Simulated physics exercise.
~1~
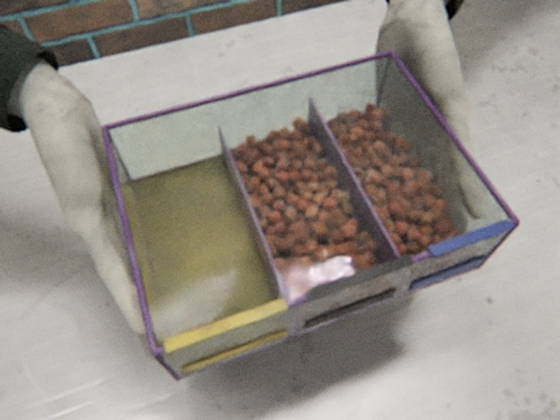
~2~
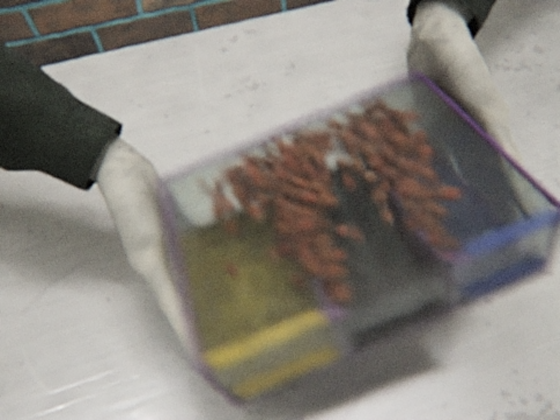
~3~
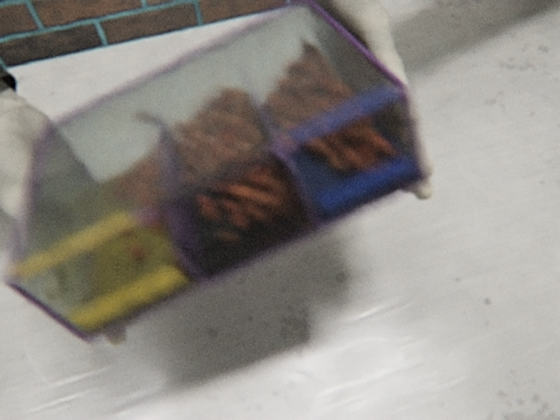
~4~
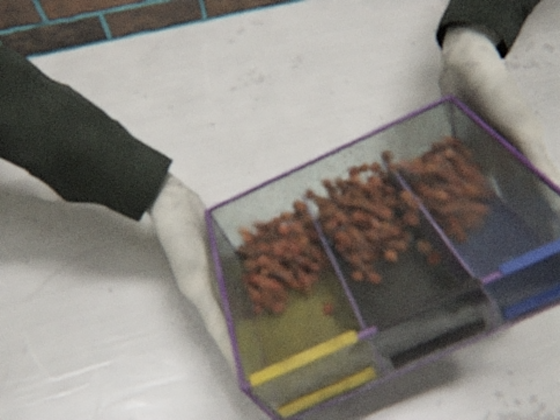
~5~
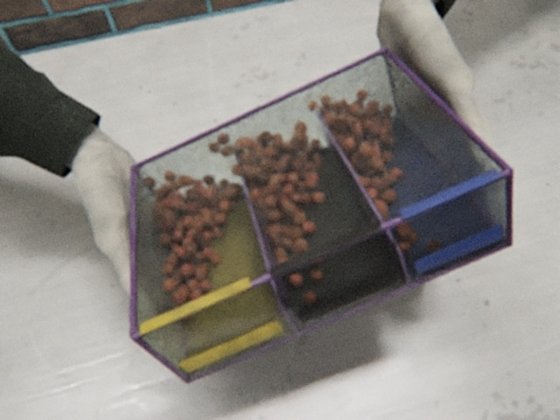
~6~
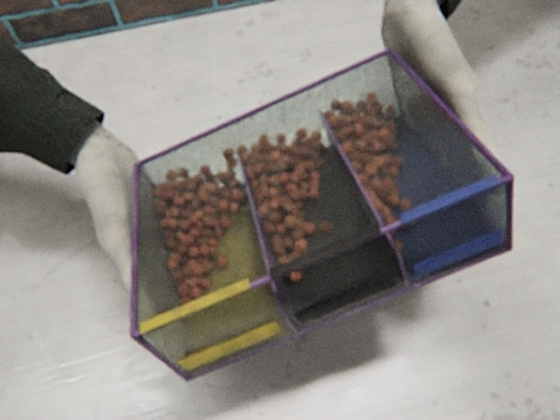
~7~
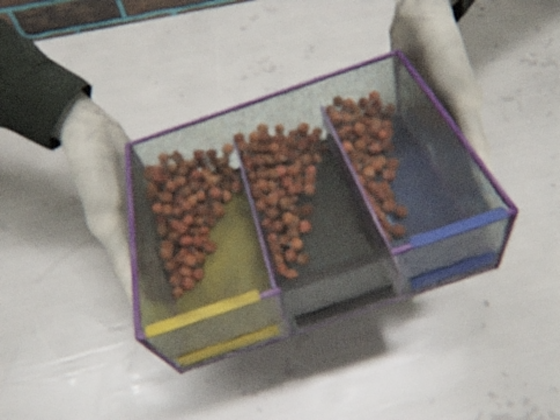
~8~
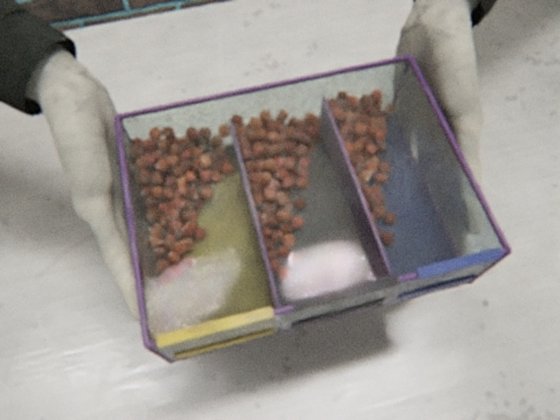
On a pale tabletop near a brick wall, two hands shook a clear, three-part box until small reddish-brown pellets spread from the black and blue sections into the yellow one, then held it tilted and levelled it, leaving pellets in all three.
